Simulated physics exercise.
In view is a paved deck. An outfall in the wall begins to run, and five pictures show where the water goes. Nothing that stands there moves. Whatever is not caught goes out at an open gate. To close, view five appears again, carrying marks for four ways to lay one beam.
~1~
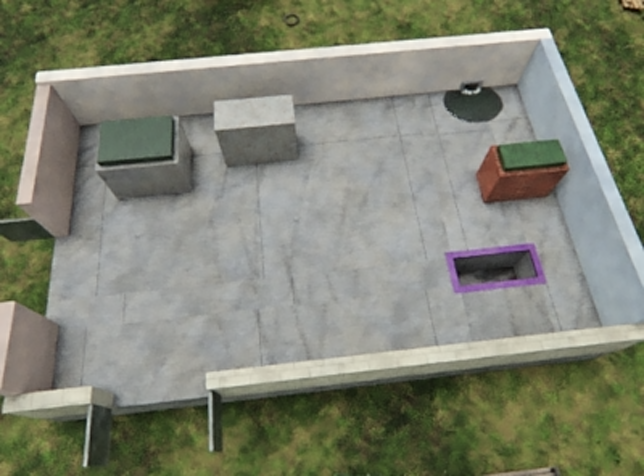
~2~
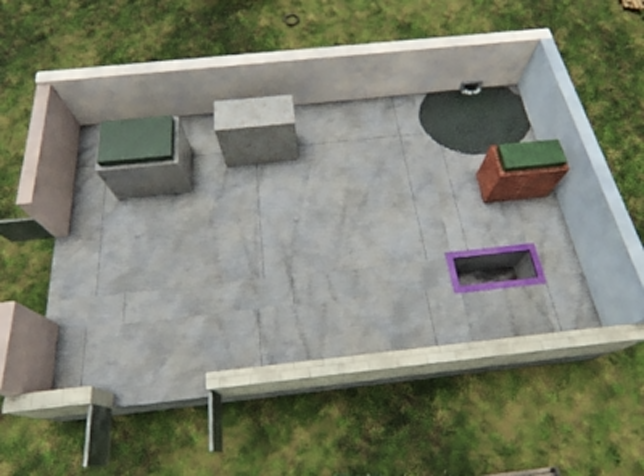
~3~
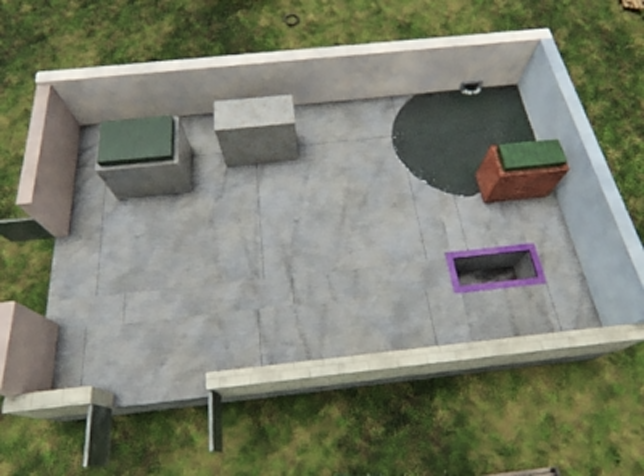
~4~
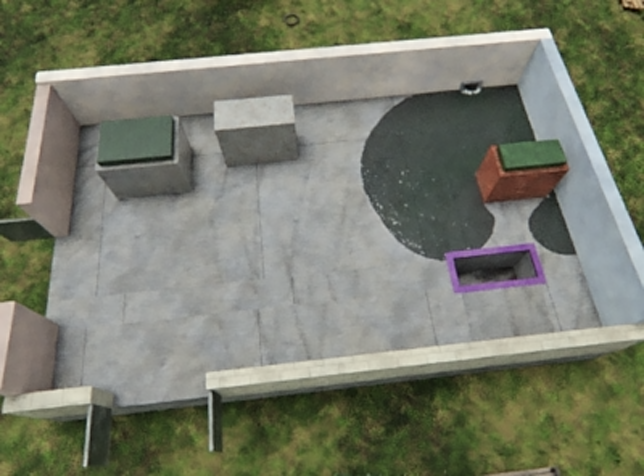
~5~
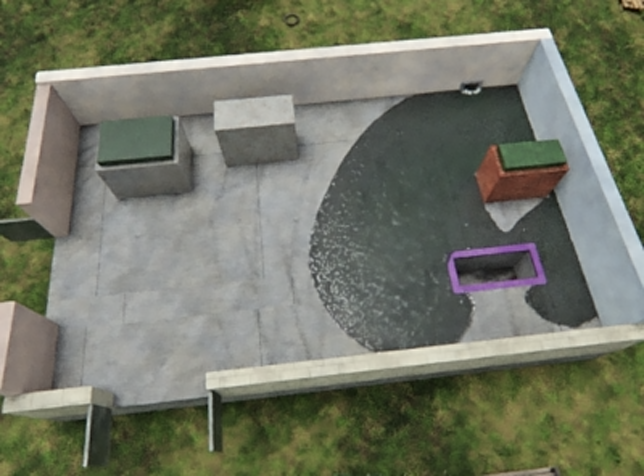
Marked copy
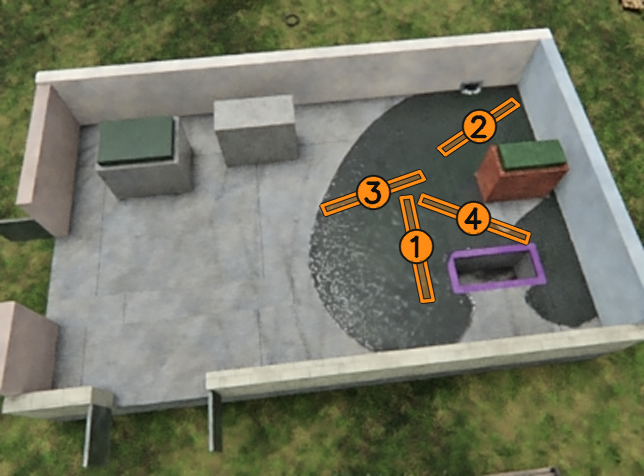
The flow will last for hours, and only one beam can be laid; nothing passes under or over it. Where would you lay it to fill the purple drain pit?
The best place is 1.
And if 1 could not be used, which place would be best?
It is 3.
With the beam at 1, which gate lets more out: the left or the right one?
More leaves on the right.
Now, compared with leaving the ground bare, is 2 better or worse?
Worse.
In orange, 1 from (427, 300) to (406, 197); 2 from (442, 151) to (515, 102); 3 from (323, 210) to (422, 175); 4 from (421, 199) to (527, 238).
If 1 is chosen, about 40 % of the stream goes into the purple drain pit, about 54 % out by the gates.
If 2 is chosen, about 9 % of the stream goes into the purple drain pit, about 82 % out by the gates.
If 3 is chosen, about 25 % of the stream goes into the purple drain pit, about 68 % out by the gates.
If 4 is chosen, about 11 % of the stream goes into the purple drain pit, about 82 % out by the gates.
